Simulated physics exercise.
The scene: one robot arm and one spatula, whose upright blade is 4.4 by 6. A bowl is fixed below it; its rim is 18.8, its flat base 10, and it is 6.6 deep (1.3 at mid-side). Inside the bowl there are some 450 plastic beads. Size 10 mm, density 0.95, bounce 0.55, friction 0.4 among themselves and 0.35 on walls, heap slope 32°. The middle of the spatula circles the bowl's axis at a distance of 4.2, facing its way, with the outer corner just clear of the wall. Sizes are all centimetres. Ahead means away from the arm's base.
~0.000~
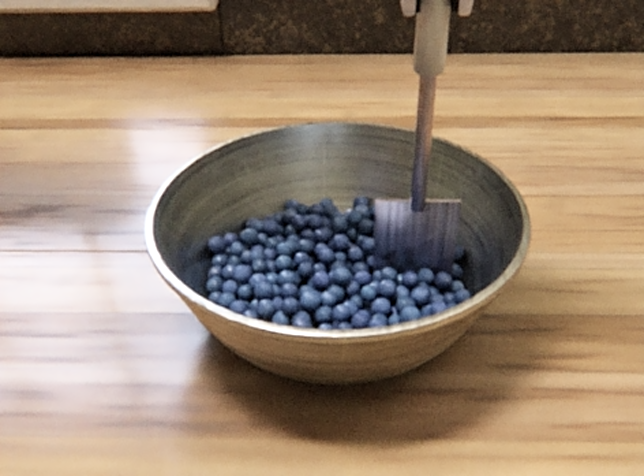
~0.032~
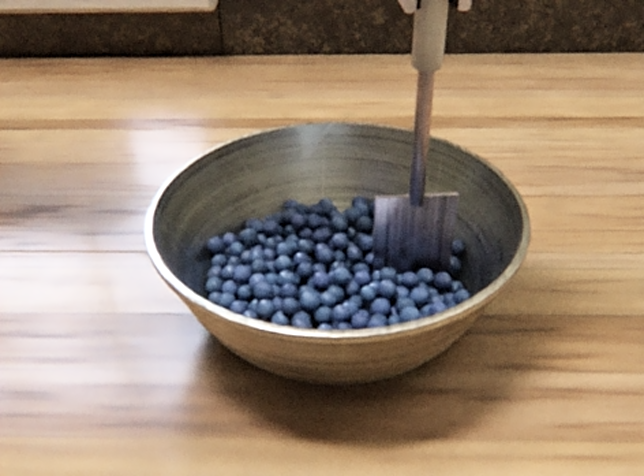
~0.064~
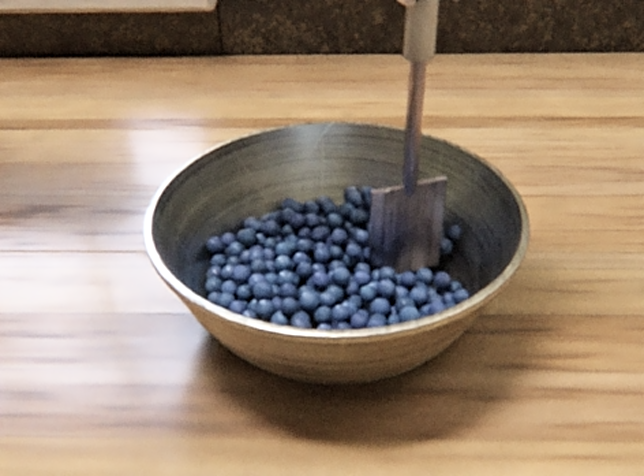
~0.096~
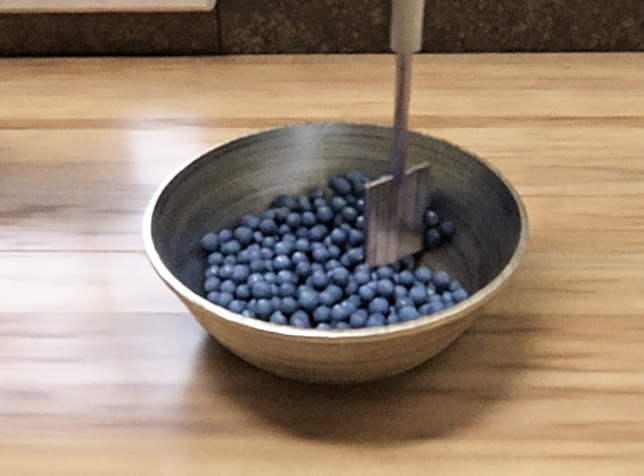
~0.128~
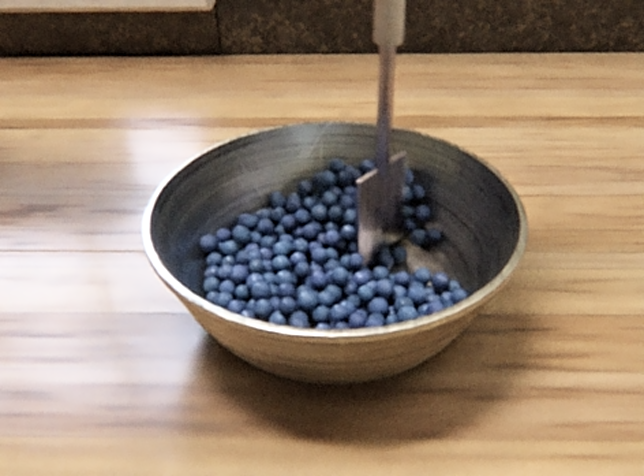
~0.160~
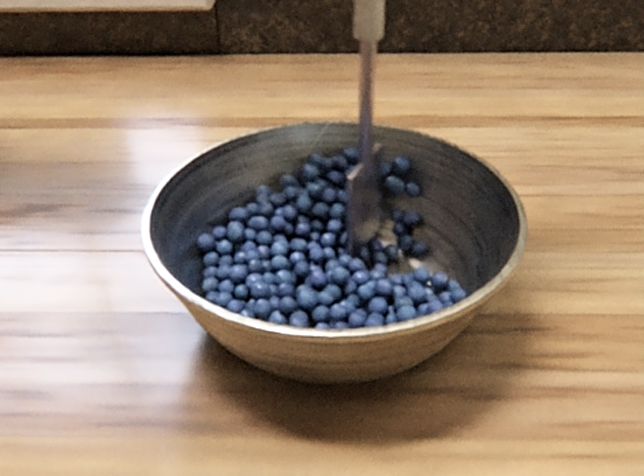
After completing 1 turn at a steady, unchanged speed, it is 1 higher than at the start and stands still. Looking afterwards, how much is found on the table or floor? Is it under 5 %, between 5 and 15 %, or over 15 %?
Under 5 %.
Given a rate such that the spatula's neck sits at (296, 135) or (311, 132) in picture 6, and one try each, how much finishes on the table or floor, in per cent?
Some 10 and 5 %.
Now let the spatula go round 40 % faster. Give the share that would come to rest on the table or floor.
I'd expect about 5 %.
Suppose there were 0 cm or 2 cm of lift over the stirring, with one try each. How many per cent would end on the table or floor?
Some 0 and 0 per cent.
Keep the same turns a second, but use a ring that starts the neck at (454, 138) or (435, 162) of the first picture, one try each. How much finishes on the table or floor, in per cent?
Roughly 0 % and 0 %.
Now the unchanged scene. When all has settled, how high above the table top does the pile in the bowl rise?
Top height: Around 5.5 cm.
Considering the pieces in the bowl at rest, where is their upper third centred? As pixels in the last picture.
It is centred near (398, 226).
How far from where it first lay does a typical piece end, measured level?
My guess is close to 7 centimetres.
After 0.40 s, 180° round, highest piece 8 above the table; 449 in the bowl.
After 0.65 s, 294° round, highest piece 7 above the table; 447 in the bowl, 2 on the table or floor.
After 0.97 s, 0° round, highest piece 5 above the table; 447 in the bowl, 2 on the table or floor.
After 1.67 s, 0° round, highest piece 5 above the table; 447 in the bowl, 2 on the table or floor.
At rest, 447 in the bowl, 2 on the table or floor. That is 0 % on the table or floor.
